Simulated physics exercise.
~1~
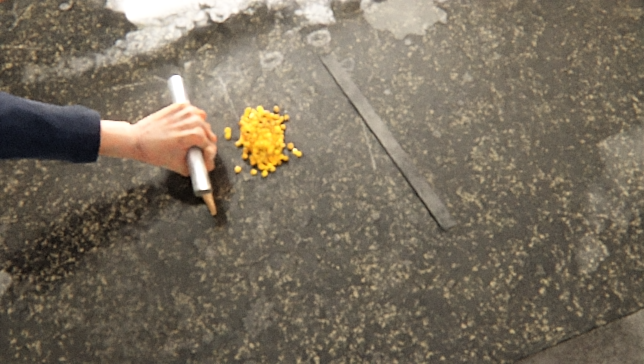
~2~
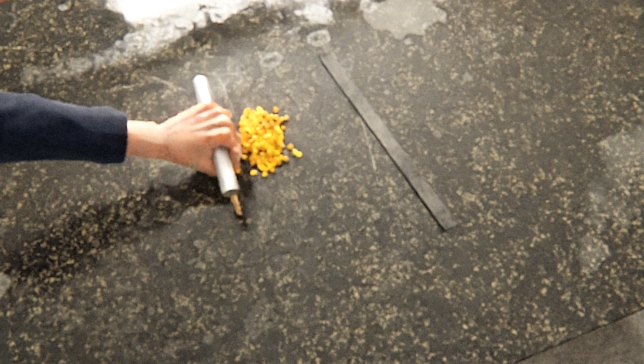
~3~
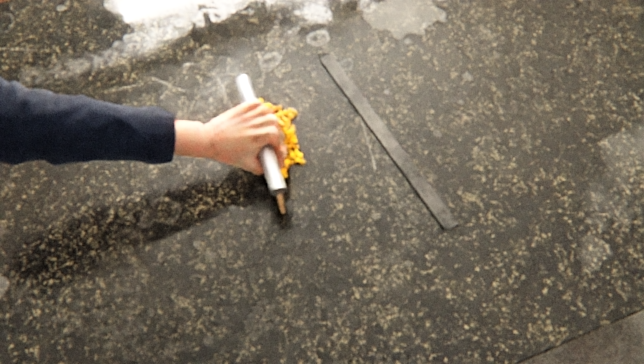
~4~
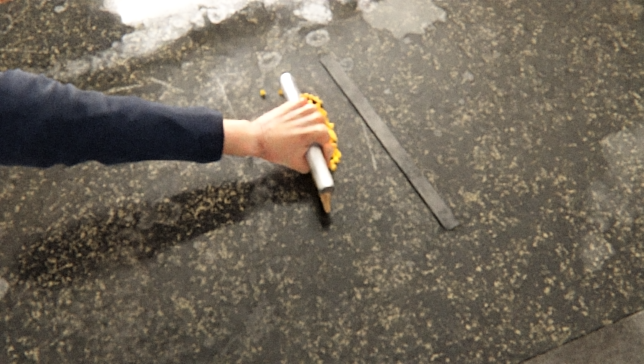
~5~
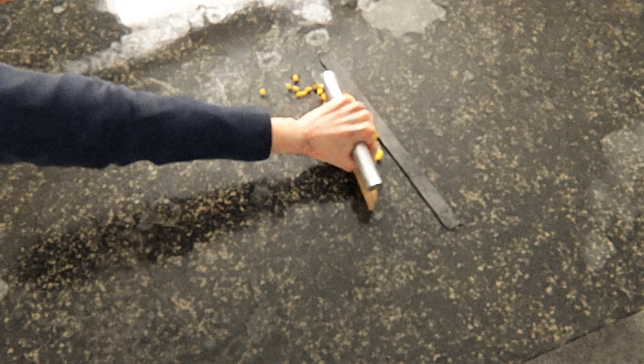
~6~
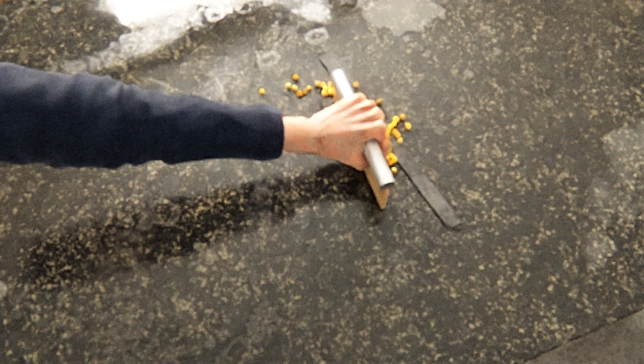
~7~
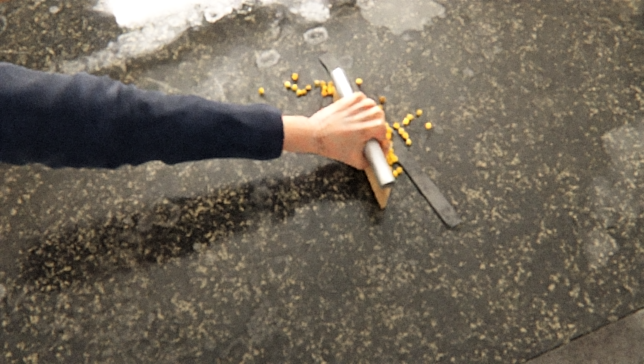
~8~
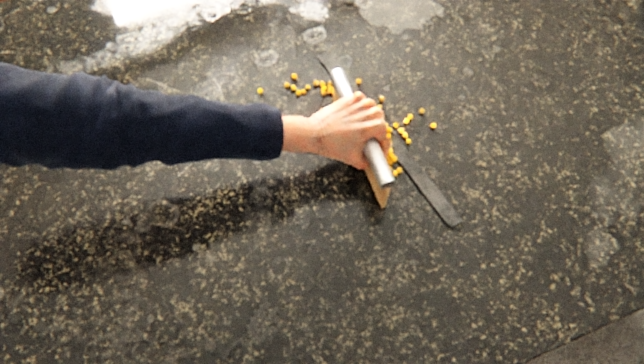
The footage shows a hand pushing a scraper rightwards across a dark speckled surface into a pile of yellow kernels, which spreads towards a thin fixed strip. The scraper stops at the strip, with kernels scattered around it, some beyond the strip, while the hand stays in place.
